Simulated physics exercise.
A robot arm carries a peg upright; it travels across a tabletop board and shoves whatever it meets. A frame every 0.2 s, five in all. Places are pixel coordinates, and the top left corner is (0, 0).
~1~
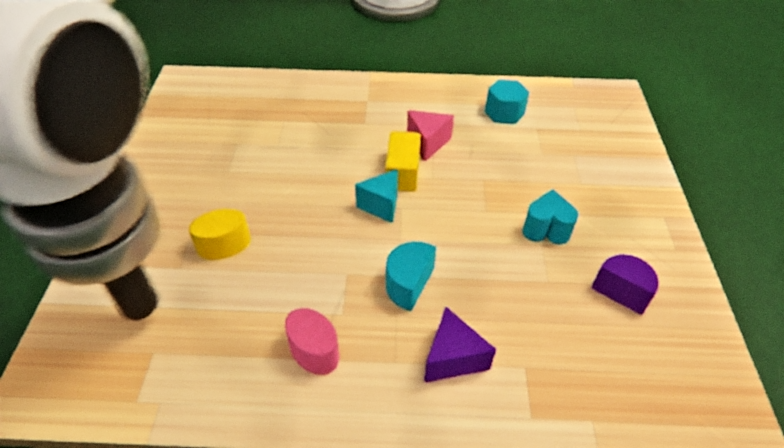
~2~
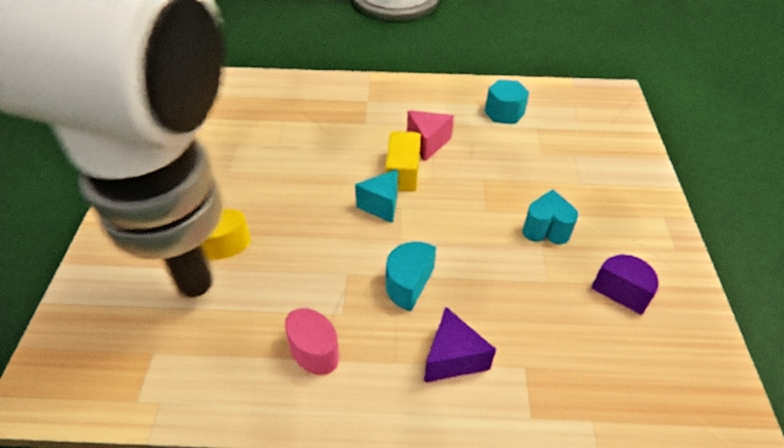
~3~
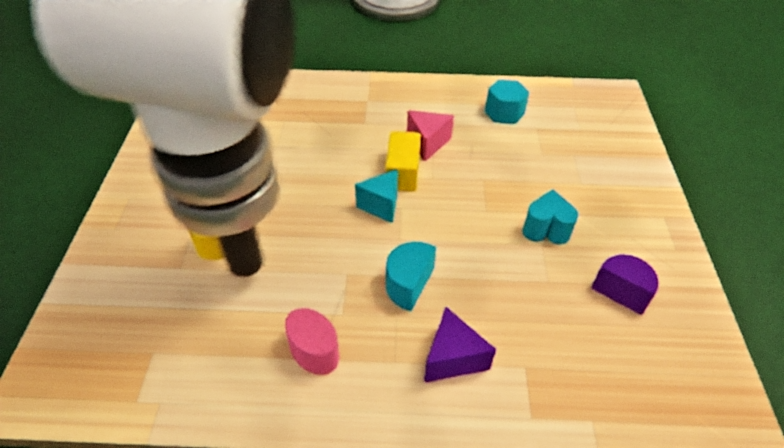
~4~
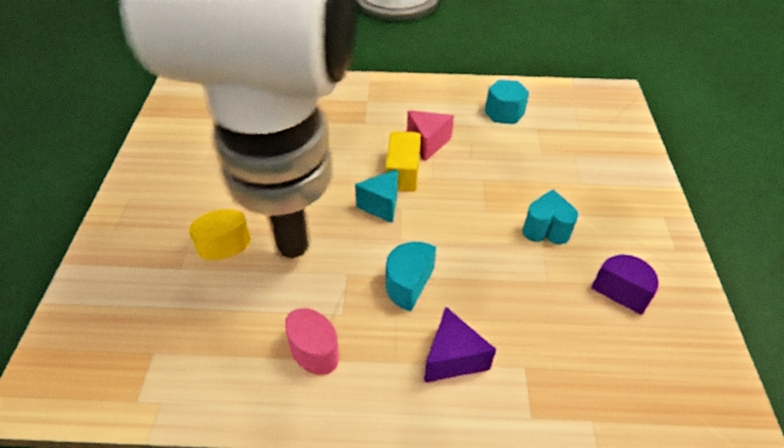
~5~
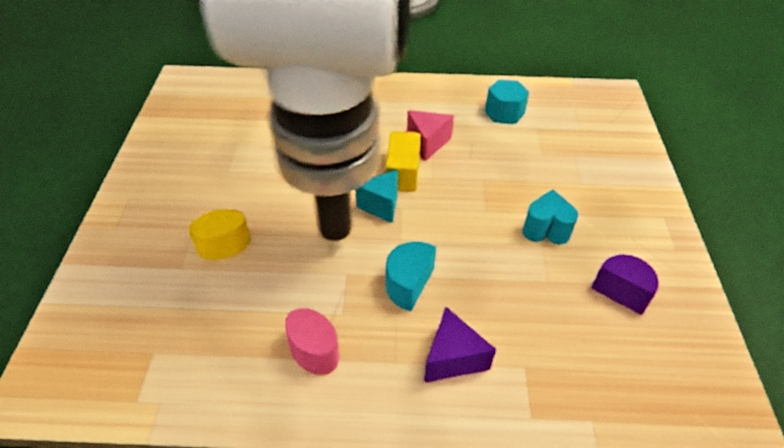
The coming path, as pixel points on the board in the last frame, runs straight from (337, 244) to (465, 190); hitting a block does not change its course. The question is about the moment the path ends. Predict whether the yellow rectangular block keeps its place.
The yellow rectangular block changes place.
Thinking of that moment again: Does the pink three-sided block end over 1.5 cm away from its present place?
No
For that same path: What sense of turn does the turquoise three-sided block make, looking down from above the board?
Looking down: Anticlockwise.
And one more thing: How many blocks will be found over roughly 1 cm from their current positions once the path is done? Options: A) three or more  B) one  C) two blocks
Correct choice: C.
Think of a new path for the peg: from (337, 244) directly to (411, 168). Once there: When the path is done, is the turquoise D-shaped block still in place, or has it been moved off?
The push misses it.
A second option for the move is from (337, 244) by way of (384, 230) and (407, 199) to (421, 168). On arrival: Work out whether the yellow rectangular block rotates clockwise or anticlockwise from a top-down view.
Prediction: Clockwise.
What follows on the original path. One third of the way, peg (384, 210); turquoise three-sided block (389, 179); yellow rectangular block (405, 144).
Two thirds of the way, peg (427, 193); turquoise three-sided block (414, 163), turned 75° anticlockwise; yellow rectangular block (400, 131); pink three-sided block (432, 119).
At the end, peg (467, 176); turquoise three-sided block (415, 162), turned 80° anticlockwise; yellow rectangular block (400, 131); turquoise D-shaped block in place; pink three-sided block (432, 119).
